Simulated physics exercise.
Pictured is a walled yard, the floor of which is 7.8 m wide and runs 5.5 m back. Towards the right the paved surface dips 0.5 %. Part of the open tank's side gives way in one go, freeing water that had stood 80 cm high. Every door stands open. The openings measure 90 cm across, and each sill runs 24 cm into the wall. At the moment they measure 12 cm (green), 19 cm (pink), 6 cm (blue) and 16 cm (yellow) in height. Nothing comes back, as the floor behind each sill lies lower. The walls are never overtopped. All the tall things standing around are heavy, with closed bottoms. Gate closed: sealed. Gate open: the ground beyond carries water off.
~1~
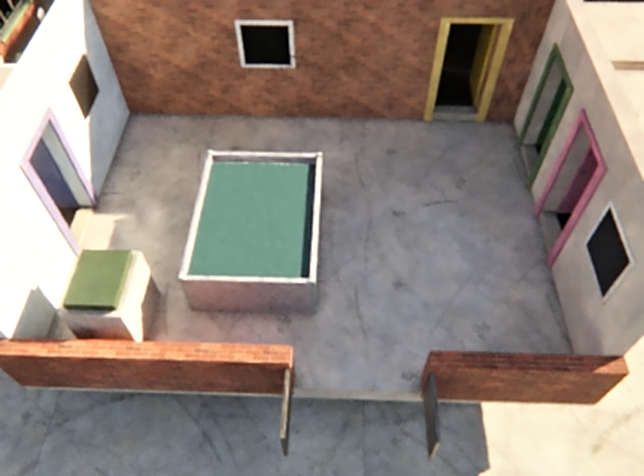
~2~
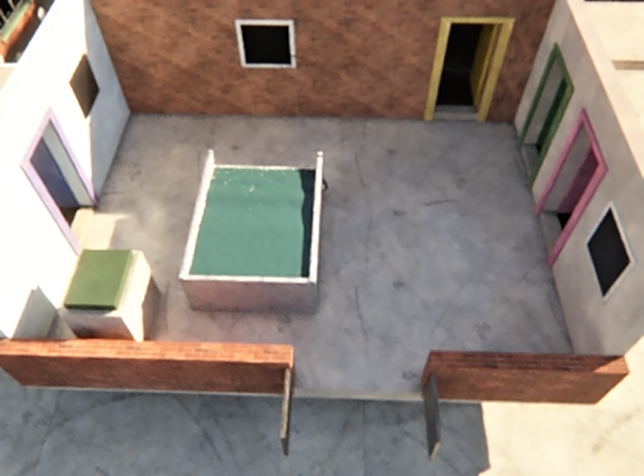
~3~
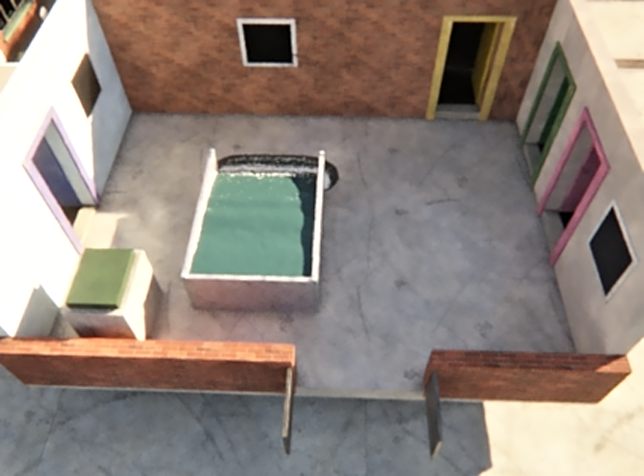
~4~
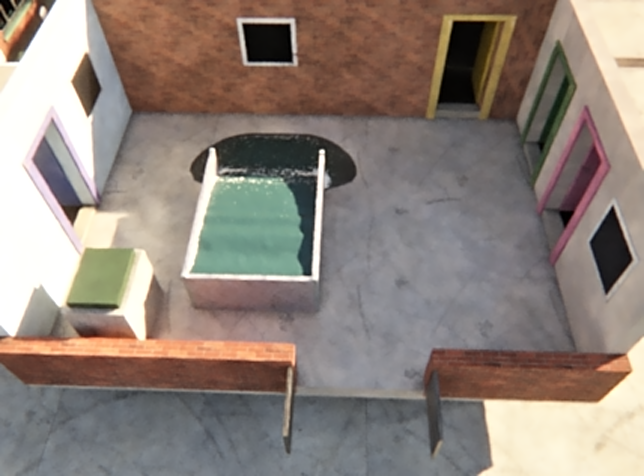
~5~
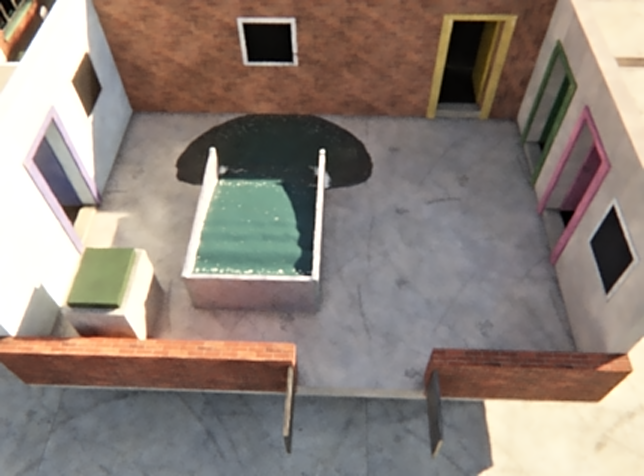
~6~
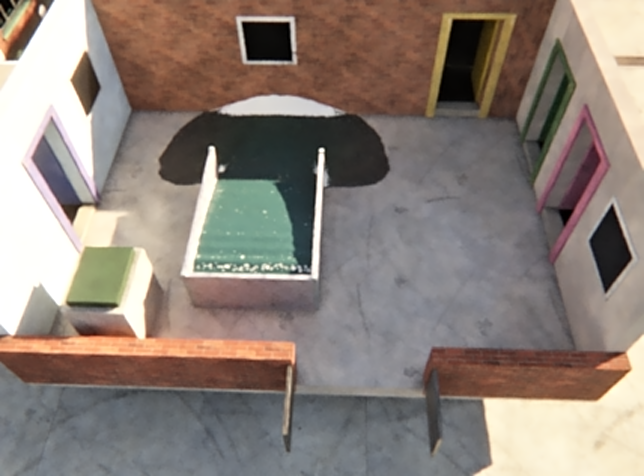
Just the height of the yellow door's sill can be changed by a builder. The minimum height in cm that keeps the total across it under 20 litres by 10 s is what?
It is close to 8.5 cm.
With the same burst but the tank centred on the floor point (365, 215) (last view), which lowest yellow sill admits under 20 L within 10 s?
Then roughly 20 cm.
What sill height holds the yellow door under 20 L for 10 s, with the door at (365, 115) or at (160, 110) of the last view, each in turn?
Around 22 and 30 cm respectively.
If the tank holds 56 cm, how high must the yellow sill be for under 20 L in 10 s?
Something near 6.0 cm should do.
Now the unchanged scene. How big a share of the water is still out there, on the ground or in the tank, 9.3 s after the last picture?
Share still there: Approx. 88 percent.
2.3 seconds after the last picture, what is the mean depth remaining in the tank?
Close to 19 cm deep on average.
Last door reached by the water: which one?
The pink one.
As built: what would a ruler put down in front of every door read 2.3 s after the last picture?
At the green door the depth is 27 cm, at pink 3 cm, at blue 7 cm and at yellow 11 cm.
Then, 0.7 s after the last picture water covers 25 % of the floor, deepest (53 cm) near (281, 116); it has not reached the yellow door.
Then, 2.3 s after the last picture water covers 50 % of the floor, deepest (41 cm) near (140, 113); 11 cm at the yellow door, 0 litres in over its 16 cm sill.
Then, 9.3 s after the last picture water covers 100 % of the floor, deepest (11 cm) near (580, 377); 8 cm at the yellow door, 1 litre in over its 16 cm sill.
At the yellow door as built, the water peaked near 11 cm, 1.7 s after the last picture.
With a sill of 7 cm, 39 litres would have come in within the 10 s; with 10.5 cm, 9 litres. So under 20 litres takes about 8.5 cm.
